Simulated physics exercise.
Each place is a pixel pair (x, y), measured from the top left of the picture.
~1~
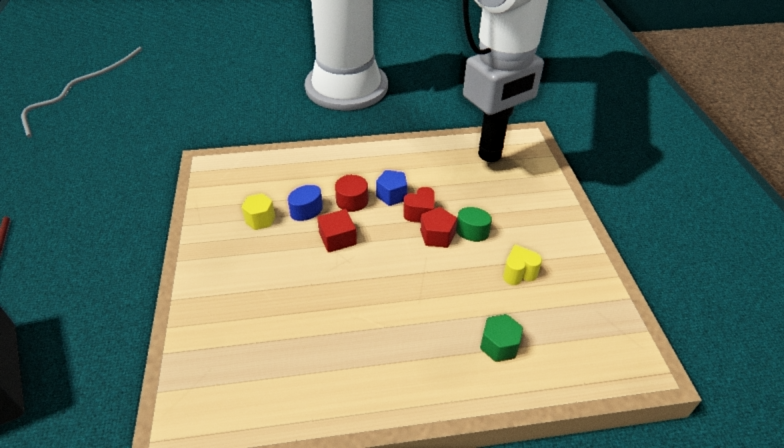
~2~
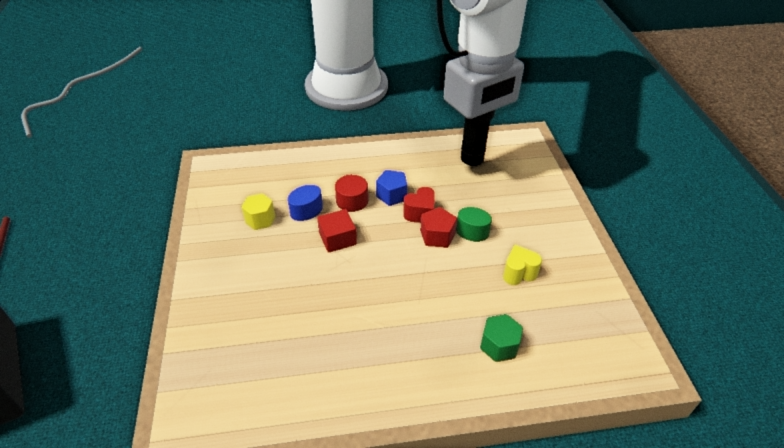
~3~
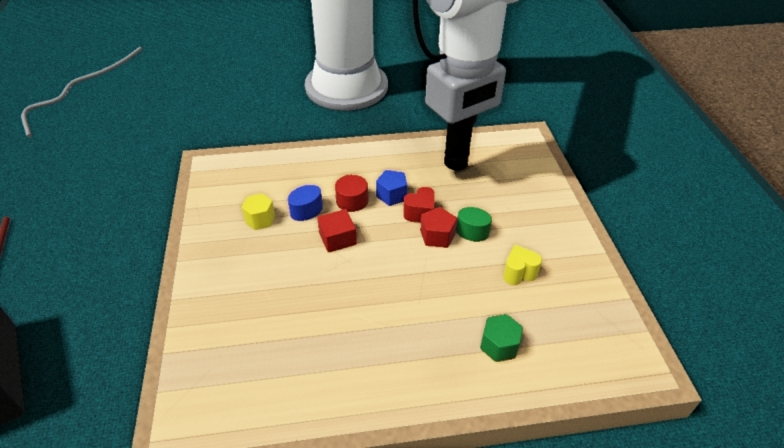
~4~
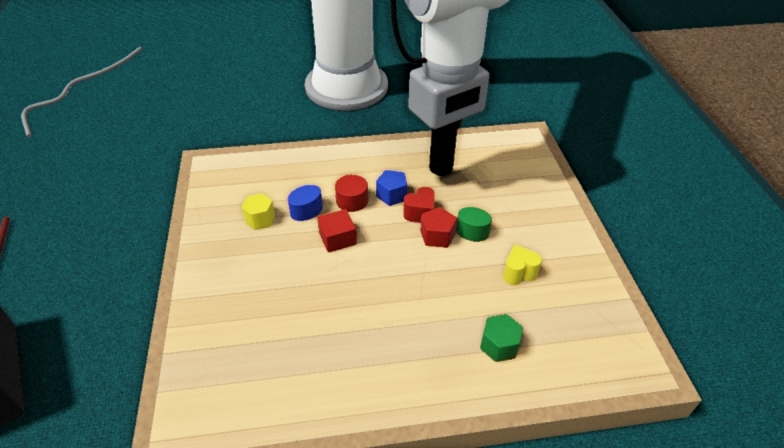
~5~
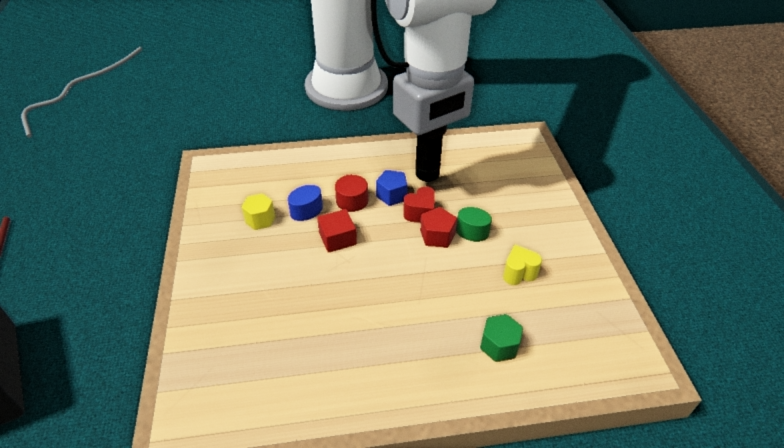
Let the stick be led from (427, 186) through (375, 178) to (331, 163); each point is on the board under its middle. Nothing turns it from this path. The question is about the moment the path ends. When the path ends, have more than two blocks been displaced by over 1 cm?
That would be a no.
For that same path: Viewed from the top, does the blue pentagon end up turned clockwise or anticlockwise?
Anticlockwise, looking down.
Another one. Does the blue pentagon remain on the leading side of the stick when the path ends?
Answer: No.
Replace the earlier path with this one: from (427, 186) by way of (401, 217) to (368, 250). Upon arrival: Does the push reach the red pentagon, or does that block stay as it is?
Gets moved.
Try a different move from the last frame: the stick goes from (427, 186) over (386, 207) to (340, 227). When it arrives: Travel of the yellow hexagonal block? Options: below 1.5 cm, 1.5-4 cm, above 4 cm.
It shifts by less than 1.5 cm.
What follows on the original path. One third of the way, stick (392, 169); blue pentagon (381, 180), turned 50° anticlockwise.
Two thirds of the way, stick (358, 163); red circular block (348, 186); blue pentagon (379, 180), turned 65° anticlockwise.
At the end, stick (330, 152); red circular block (348, 186); blue pentagon (379, 180), turned 65° anticlockwise; red heart-shaped block unmoved.
